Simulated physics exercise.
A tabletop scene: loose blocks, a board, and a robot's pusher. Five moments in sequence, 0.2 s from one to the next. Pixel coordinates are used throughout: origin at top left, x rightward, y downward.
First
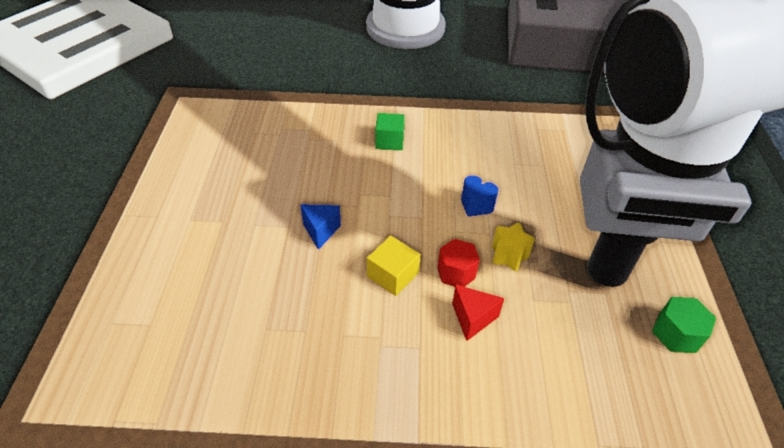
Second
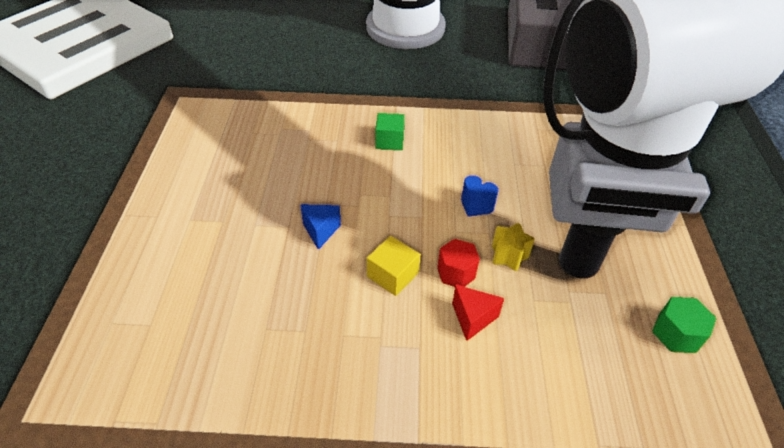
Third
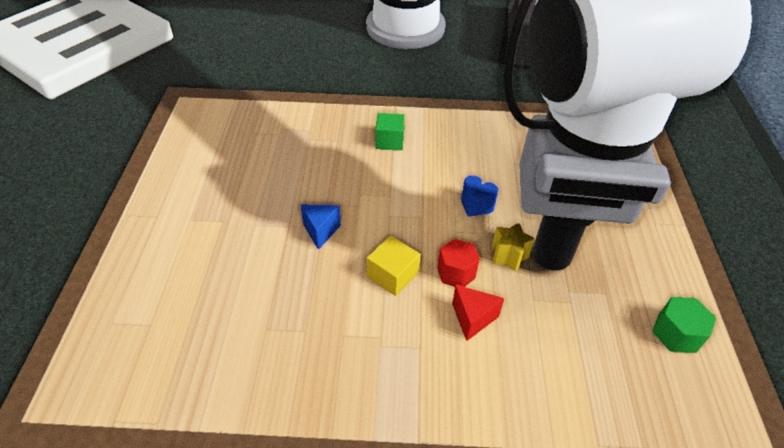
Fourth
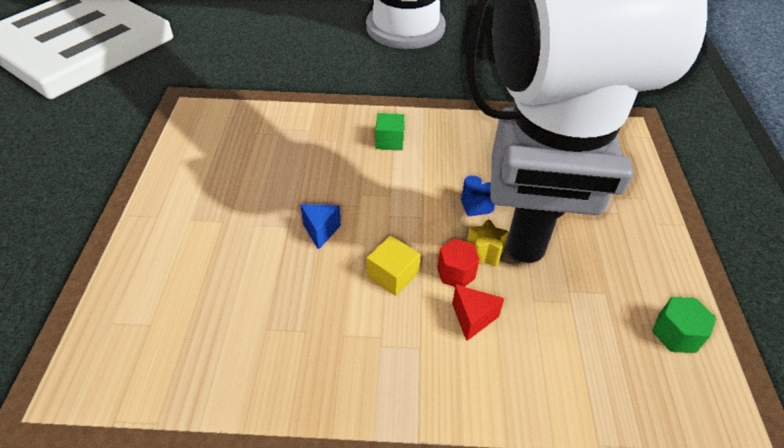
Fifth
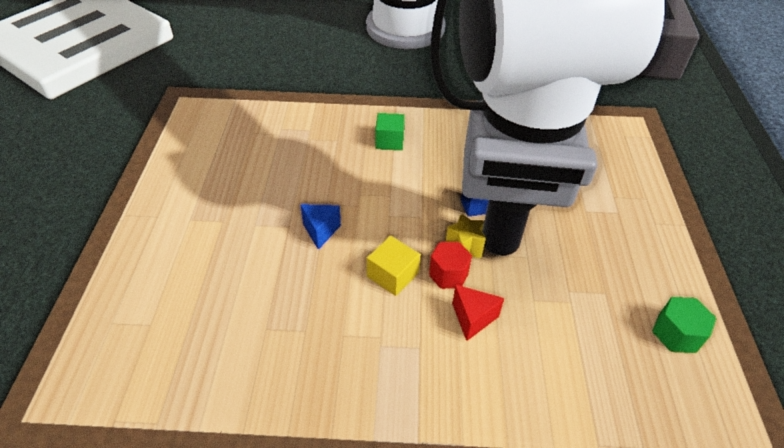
To begin with, a robot arm's black pusher stands at the right of a wooden board scattered with coloured blocks, then slides left toward the yellow star. It pushes the star a short way left, and the red hexagon shifts slightly left too, while the other blocks stay still.
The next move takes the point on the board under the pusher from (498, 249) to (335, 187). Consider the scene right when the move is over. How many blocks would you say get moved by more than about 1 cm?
My best guess is that a single block moves over 1 cm.
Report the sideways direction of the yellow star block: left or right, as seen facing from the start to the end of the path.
That's a shift to the left.
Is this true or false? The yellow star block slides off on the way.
Answer: True.
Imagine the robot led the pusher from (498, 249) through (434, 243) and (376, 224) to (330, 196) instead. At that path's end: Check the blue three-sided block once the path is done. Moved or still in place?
Put simply, it goes somewhere else.
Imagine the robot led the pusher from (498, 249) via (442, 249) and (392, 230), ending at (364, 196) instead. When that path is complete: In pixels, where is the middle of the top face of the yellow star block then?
When the path ends, it will be at (351, 207).
On the path given first. One third of the way, pusher at (441, 219); yellow star block at (412, 216), turned 25° anticlockwise.
Two thirds of the way, pusher at (387, 199); yellow star block at (392, 216), turned 75° anticlockwise.
At the end, pusher at (335, 180); yellow star block at (392, 216), turned 75° anticlockwise; blue heart-shaped block unmoved.
